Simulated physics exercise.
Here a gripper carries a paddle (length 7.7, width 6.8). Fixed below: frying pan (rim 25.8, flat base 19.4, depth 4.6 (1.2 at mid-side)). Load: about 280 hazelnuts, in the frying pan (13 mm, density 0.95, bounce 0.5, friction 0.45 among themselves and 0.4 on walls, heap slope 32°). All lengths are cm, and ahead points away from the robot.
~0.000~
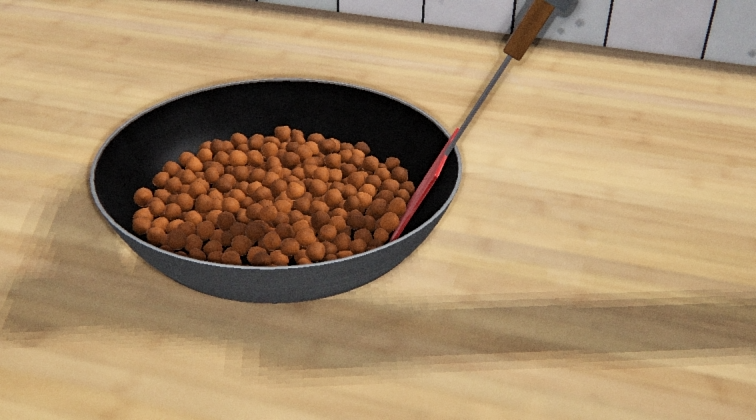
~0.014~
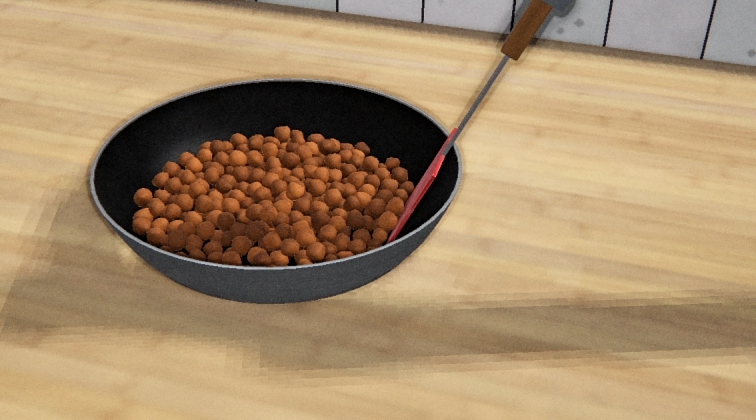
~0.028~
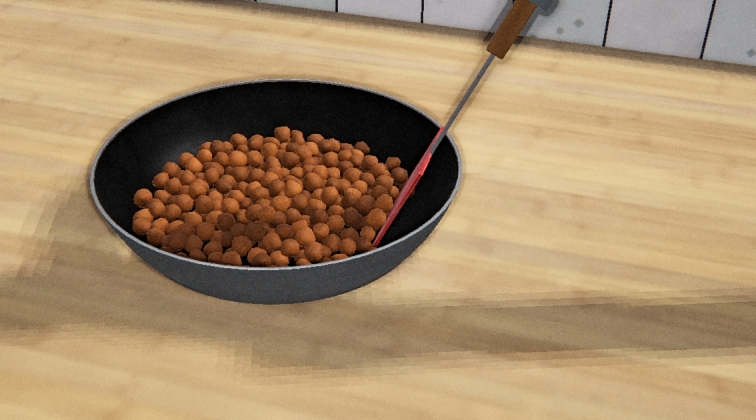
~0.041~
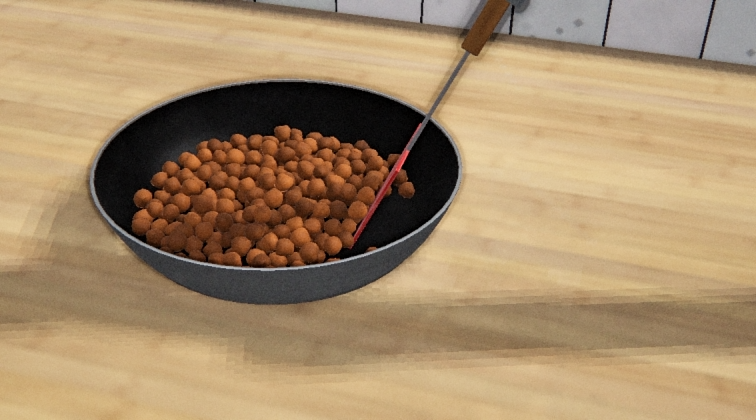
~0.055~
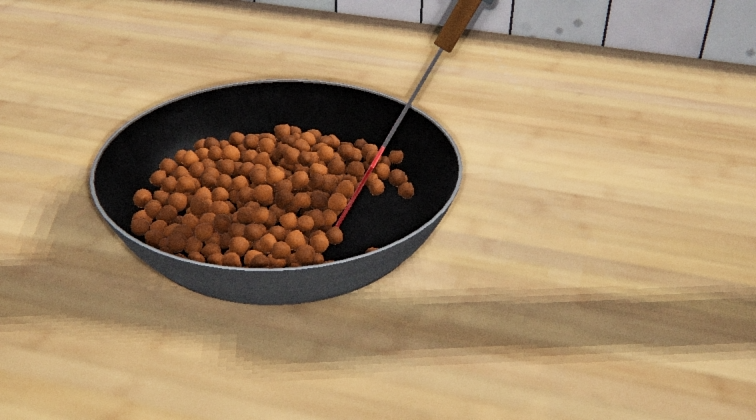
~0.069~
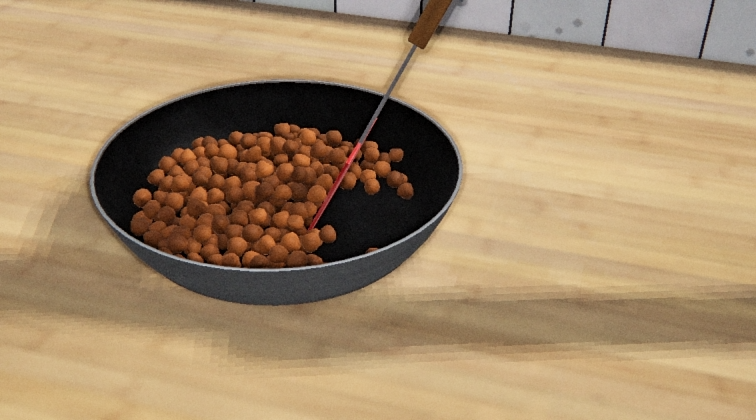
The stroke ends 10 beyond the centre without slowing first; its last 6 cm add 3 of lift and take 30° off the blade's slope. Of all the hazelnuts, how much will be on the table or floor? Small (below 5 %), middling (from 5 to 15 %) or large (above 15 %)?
On the table or floor the share is large, above 15 %.
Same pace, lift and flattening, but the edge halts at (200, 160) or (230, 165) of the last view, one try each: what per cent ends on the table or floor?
Some 10 and 5 per cent.
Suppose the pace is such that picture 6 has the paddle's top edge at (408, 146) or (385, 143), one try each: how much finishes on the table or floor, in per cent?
About 10 and 20 per cent.
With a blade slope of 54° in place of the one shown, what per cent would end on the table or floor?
Then about 20 per cent.
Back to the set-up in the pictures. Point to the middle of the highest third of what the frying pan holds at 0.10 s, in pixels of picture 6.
At about (252, 175).
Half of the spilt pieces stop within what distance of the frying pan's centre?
Roughly 38 cm.
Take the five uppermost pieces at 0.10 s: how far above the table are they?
About 6 cm.
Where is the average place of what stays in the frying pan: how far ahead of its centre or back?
About 3.0 cm ahead.
After 0.10 s, sloping 65°, highest piece 7 above the table; 278 in the frying pan.
After 0.14 s, sloping 57°, highest piece 8 above the table; 278 in the frying pan.
After 0.35 s, sloping 35°, highest piece 27 above the table; 206 in the frying pan, 29 on the table or floor, 43 on the blade or in flight.
After 1.40 s, sloping 35°, highest piece 4 above the table; 206 in the frying pan, 72 on the table or floor.
At rest, 206 in the frying pan, 72 on the table or floor. That is 26 % on the table or floor.
